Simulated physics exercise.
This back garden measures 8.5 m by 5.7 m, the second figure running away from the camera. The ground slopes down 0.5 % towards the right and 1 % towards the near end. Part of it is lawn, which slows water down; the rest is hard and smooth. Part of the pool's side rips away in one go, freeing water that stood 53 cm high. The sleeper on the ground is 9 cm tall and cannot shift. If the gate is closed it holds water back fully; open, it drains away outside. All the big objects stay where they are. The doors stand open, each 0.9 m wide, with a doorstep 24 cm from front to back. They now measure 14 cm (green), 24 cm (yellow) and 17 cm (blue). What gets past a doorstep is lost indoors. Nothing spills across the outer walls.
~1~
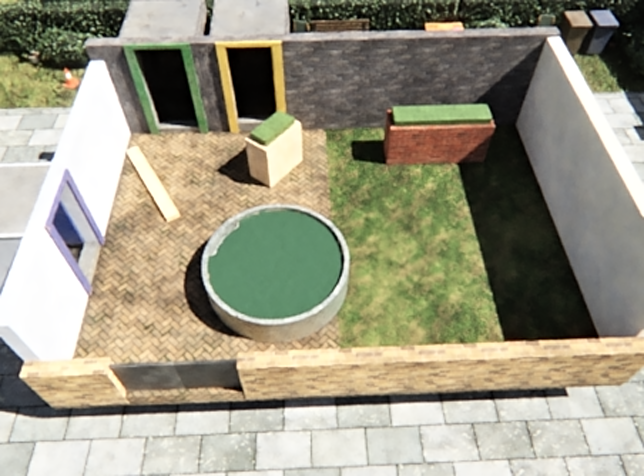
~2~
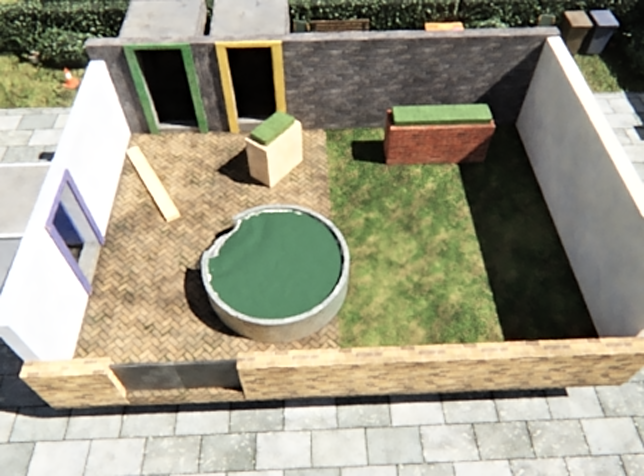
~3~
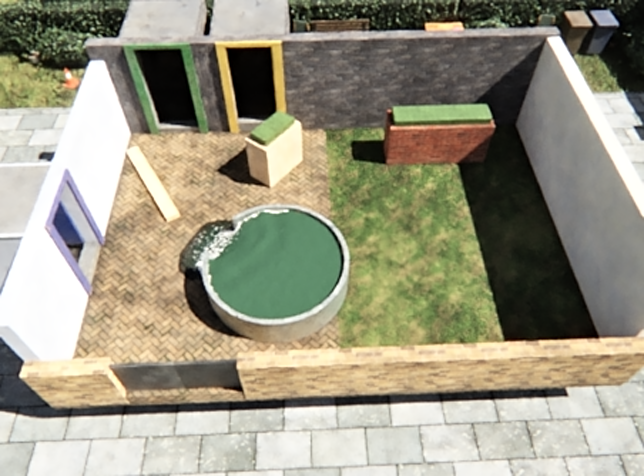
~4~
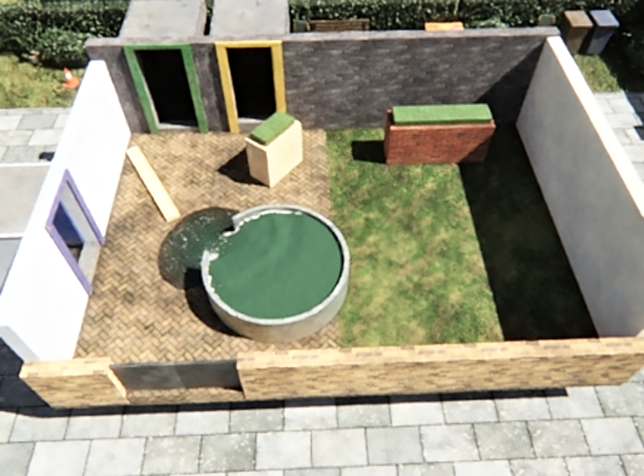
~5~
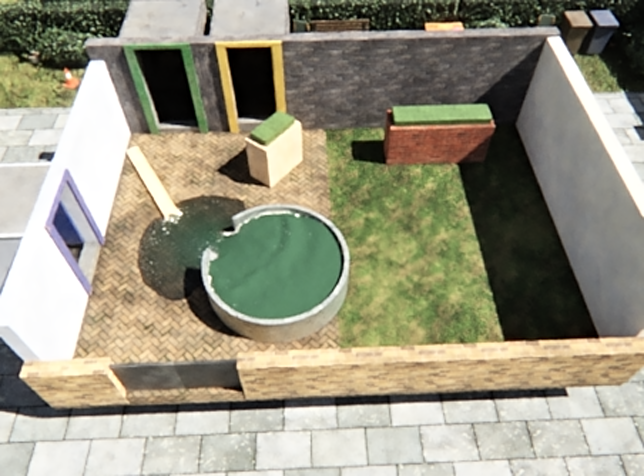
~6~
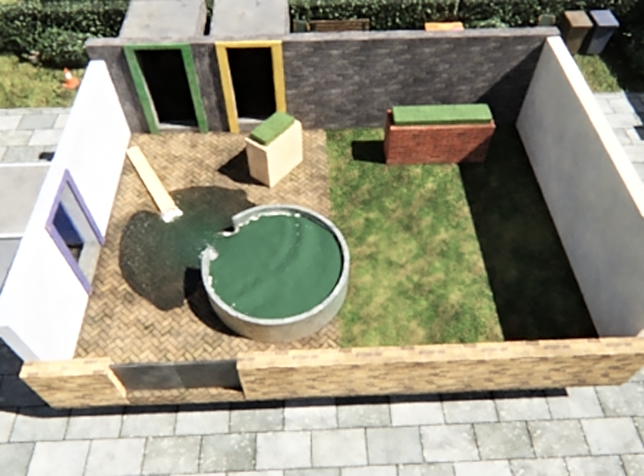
In a walled back garden, green water pours from a round pool and spreads left across the paving.
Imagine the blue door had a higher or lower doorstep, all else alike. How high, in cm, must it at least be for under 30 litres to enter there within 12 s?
About 13 cm.
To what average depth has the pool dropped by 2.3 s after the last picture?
About 32 cm.
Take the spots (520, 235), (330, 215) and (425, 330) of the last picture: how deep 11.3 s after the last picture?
Roughly 0, 4 and 4 cm, in turn.
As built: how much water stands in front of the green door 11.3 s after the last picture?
Some 6.5 cm.
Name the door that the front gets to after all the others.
Last comes the yellow one.
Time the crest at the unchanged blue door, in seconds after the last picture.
Around 1.4 s.
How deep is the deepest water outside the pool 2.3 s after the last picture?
About 27 cm.
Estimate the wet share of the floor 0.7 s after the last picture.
About 15 per cent.
Then, 0.7 s after the last picture water covers 15 % of the floor, deepest (26 cm) near (220, 247); 16 cm at the blue door, 0 litres in over its 17 cm doorstep.
Then, 2.3 s after the last picture water covers 25 % of the floor, deepest (27 cm) near (130, 137); 15 cm at the blue door, 5 litres in over its 17 cm doorstep.
Then, 11.3 s after the last picture water covers 80 % of the floor, deepest (10 cm) near (67, 384); 8 cm at the blue door, 6 litres in over its 17 cm doorstep.
At the blue door as built, the water peaked near 19 cm, 1.3 s after the last picture.
Run again over the same 12 s with other heights there, 62 litres in over 10.5 cm, 17 litres over 14.5 cm. The limit of 30 litres is kept from about 13 cm up.
